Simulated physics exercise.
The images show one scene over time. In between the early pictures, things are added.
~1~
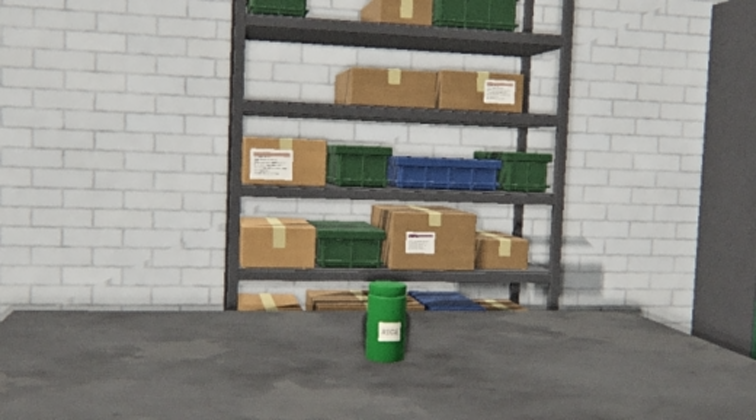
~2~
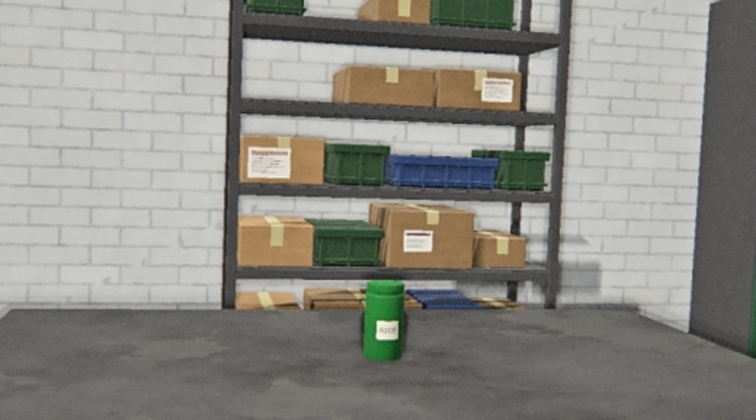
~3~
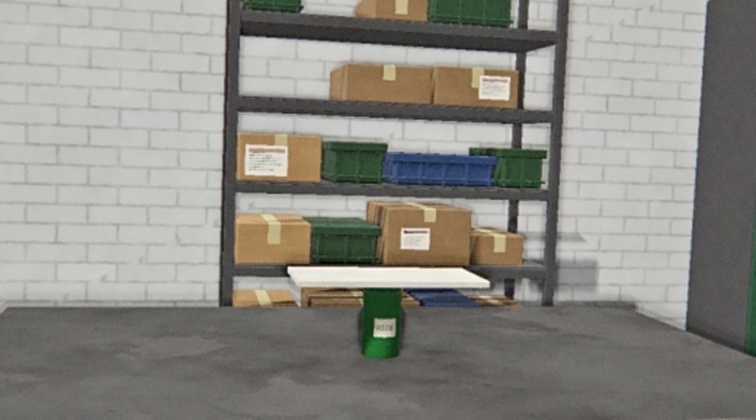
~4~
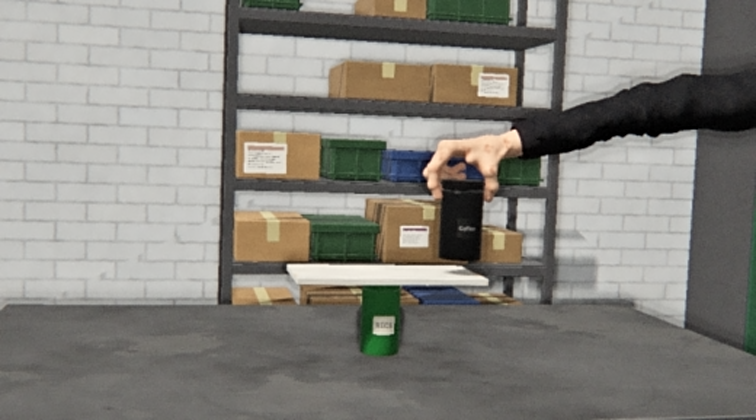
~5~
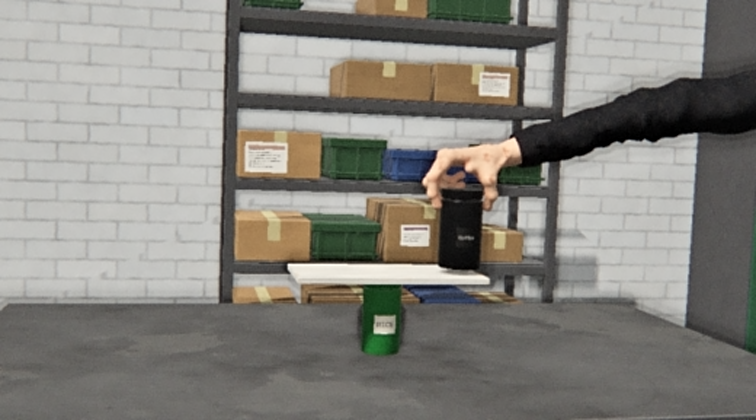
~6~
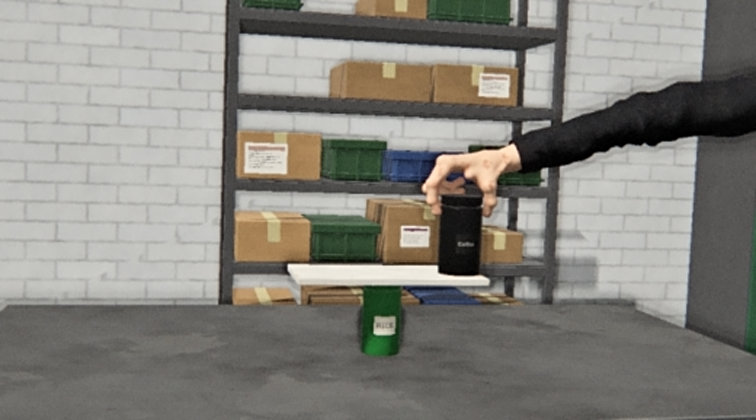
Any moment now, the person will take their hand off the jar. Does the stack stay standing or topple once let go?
It is going to fail to remain upright.
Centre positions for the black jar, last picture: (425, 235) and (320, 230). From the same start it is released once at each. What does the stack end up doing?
Result of try one: Collapse; result of try two: Collapse.
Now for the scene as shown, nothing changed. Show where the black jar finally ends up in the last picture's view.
It finishes at about (539, 334).
Then, 0.40 s after the last picture, black jar now fallen; white board tipped 66° from how it was.
Then, 0.80 s after the last picture, white board now fallen; green jar tipped 28° from how it was.
At rest, fallen, white board, black jar and green jar. Seen from the same camera at the end, black jar near (539, 334). The stack comes apart.
